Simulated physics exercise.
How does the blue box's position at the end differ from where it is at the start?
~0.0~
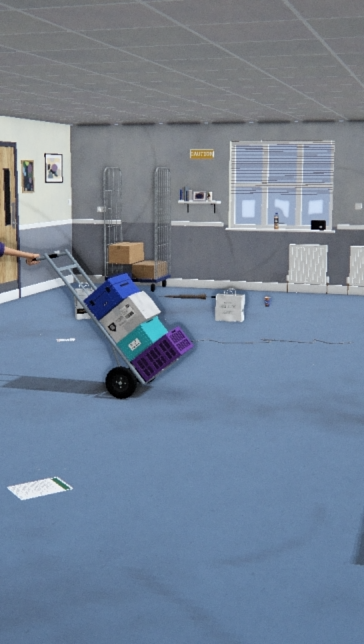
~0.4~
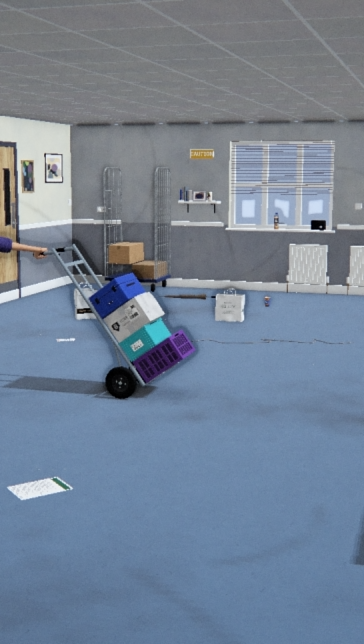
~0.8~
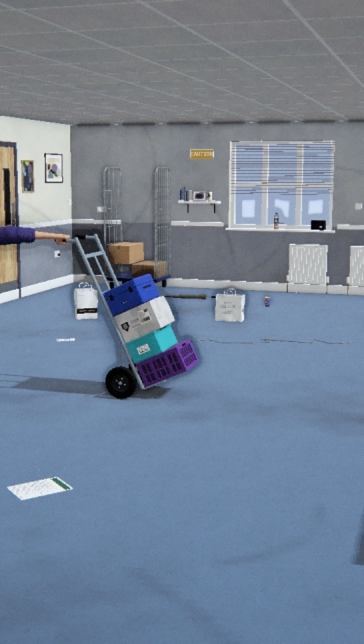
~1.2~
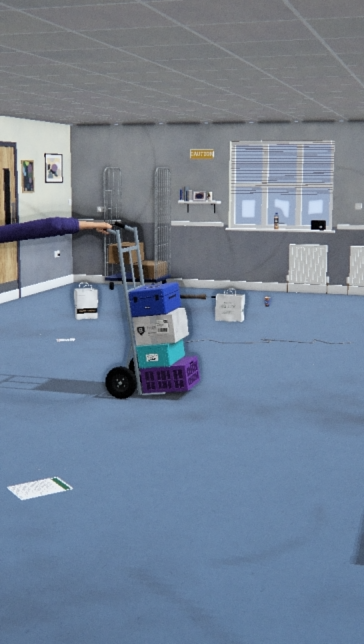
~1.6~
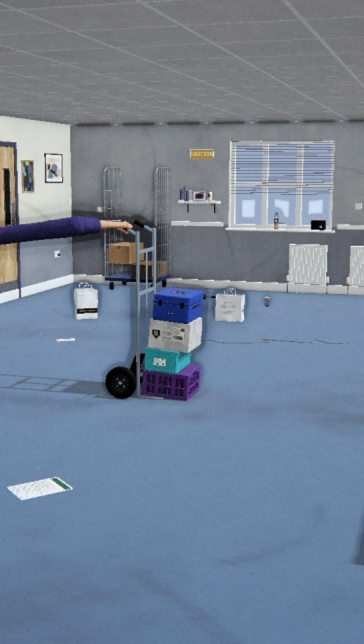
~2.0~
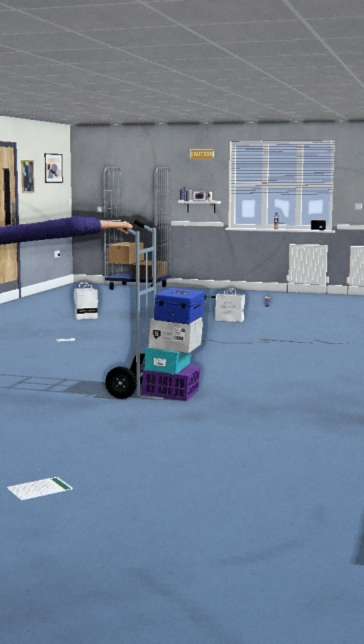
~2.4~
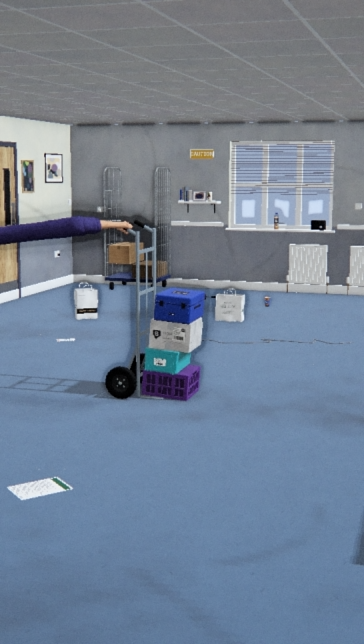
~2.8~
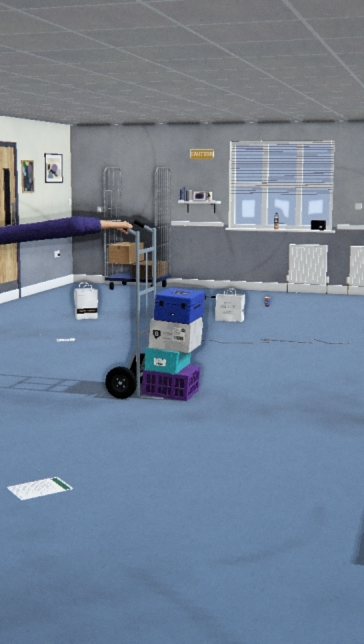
At the end the blue box is farther to the right and slightly lower than at the start. It now sits level on top of the upright stack instead of tilted back.
